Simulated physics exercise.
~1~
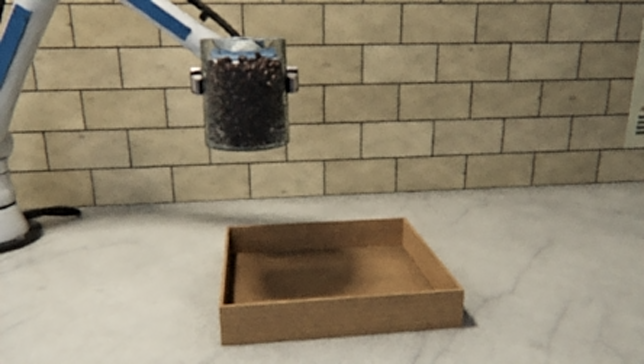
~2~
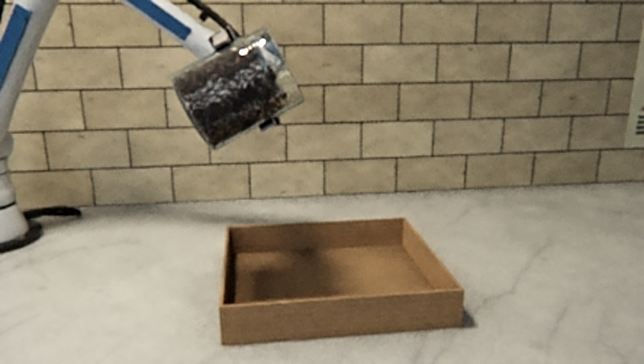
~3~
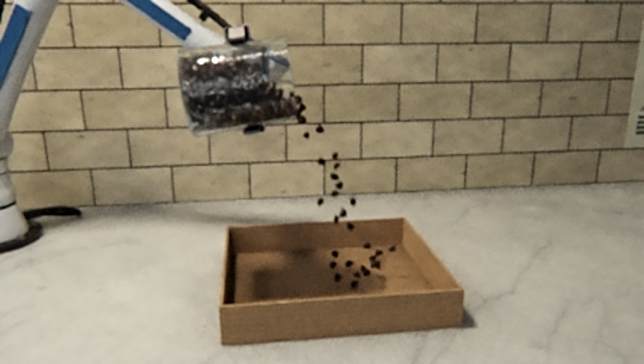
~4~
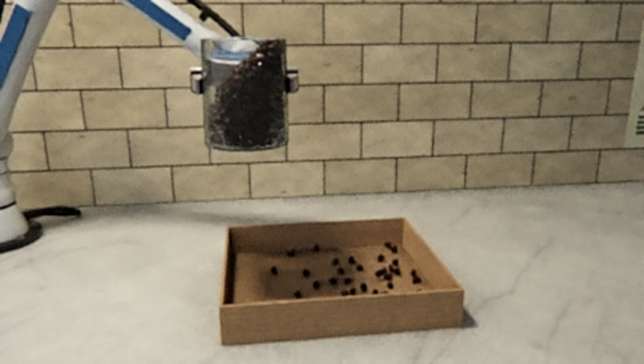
A white and blue robot arm holds a clear cup filled with dark beans above a pale marble-like tabletop, viewed from the front and slightly above, with a tan brick wall behind. An open brown tray sits below and to the right of the cup. The arm tips the cup to the right until it lies nearly on its side, the beans sliding toward the rim. A thin stream spills out and falls into the tray, scattering across its bottom. The arm then swings the cup back almost upright, leaving most beans inside, heaped against the right side, and a small scattering in the tray.
